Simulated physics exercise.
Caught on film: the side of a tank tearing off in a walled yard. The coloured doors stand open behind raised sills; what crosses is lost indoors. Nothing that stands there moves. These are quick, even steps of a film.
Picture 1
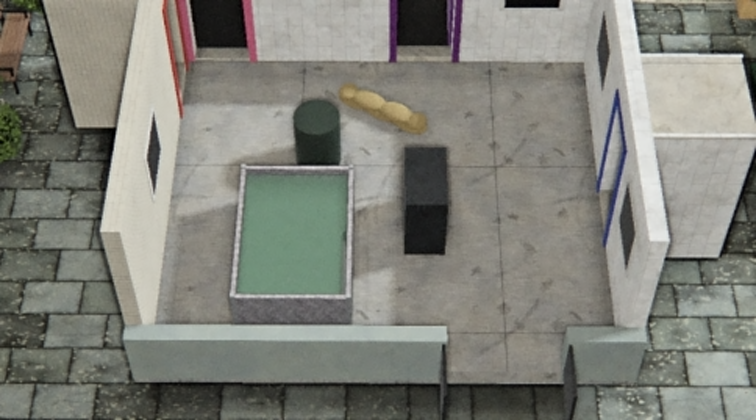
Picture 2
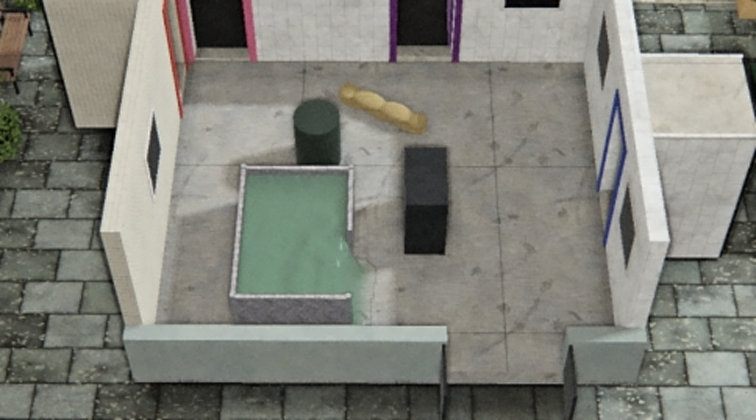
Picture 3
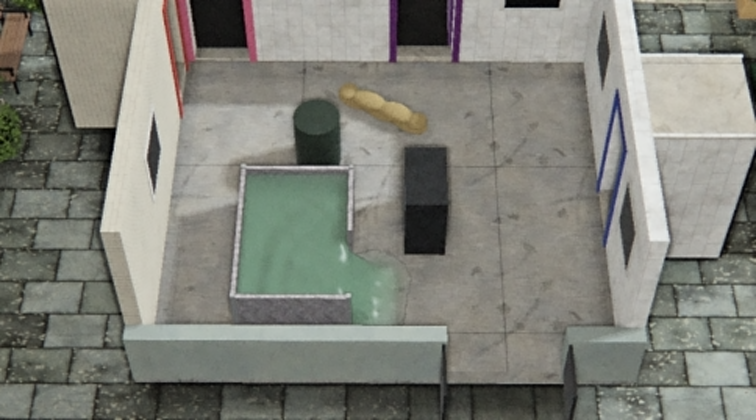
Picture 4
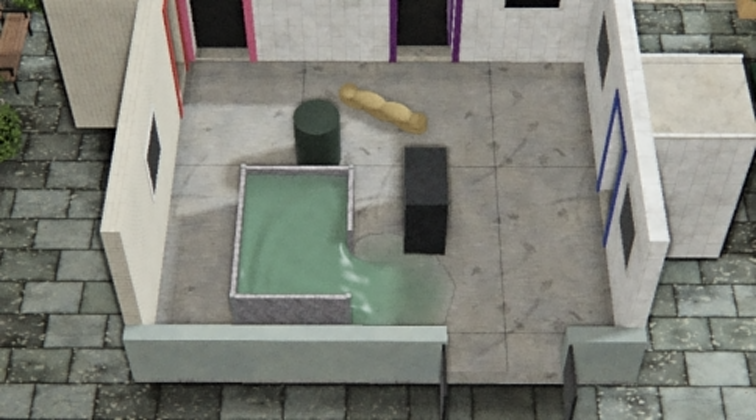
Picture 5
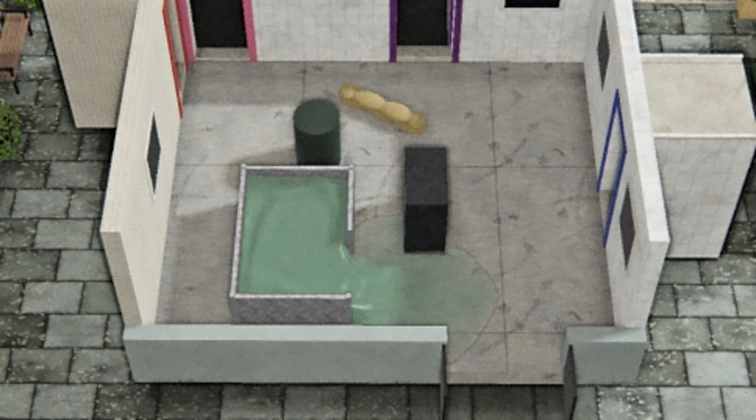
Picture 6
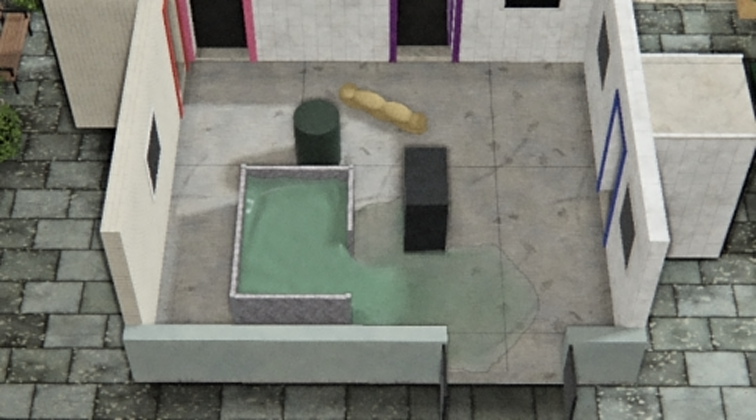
A walled yard with a grey floor, ringed by dark paving, is seen from high above through a still camera. A stone-rimmed tank of green water sits left of centre, with a dark green cylinder behind it, a black block to its right, a lumpy tan object beyond, and pink- and purple-framed doorways at the back. The tank's right side breaks open near the front, and water pours out, spreading rightward across the floor in a widening, thinning sheet.
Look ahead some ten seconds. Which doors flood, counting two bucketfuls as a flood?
The pink door admits no more than that; the red door admits no more than that; the purple door admits no more than that; the blue door lets in a lot.
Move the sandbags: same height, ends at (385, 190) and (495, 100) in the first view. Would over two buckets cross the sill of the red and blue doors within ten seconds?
The red one takes less, the blue one lets more in.
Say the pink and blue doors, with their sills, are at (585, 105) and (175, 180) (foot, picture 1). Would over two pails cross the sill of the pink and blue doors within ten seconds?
One by one: Pink door floods, blue door is under.
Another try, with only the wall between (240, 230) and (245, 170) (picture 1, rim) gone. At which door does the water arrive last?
I say the blue door.
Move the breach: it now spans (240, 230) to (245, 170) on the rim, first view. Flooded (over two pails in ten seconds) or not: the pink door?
One by one: Pink door goes over.
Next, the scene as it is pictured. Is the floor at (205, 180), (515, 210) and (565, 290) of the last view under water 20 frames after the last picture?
In that order: Dry, covered, awash.
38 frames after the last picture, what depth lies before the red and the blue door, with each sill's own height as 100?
Roughly 0 per cent, then 110 per cent.
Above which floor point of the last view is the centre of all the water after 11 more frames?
Roughly at (397, 282).
A moment on, water covers 25 % of the floor; the pink door not reached, the red door not reached, the purple door not reached, the blue door not reached.
Next, water covers 30 % of the floor; the pink door not reached, the red door not reached, the purple door not reached, the blue door under two buckets in.
Then, water covers 45 % of the floor; the pink door not reached, the red door not reached, the purple door not reached, the blue door over two buckets in.
Later, water covers 65 % of the floor; the pink door not reached, the red door not reached, the purple door wet at the sill, nothing in, the blue door over two buckets in.
In the end, water covers 95 % of the floor; the pink door under two buckets in, the red door wet at the sill, nothing in, the purple door wet at the sill, nothing in, the blue door over two buckets in.
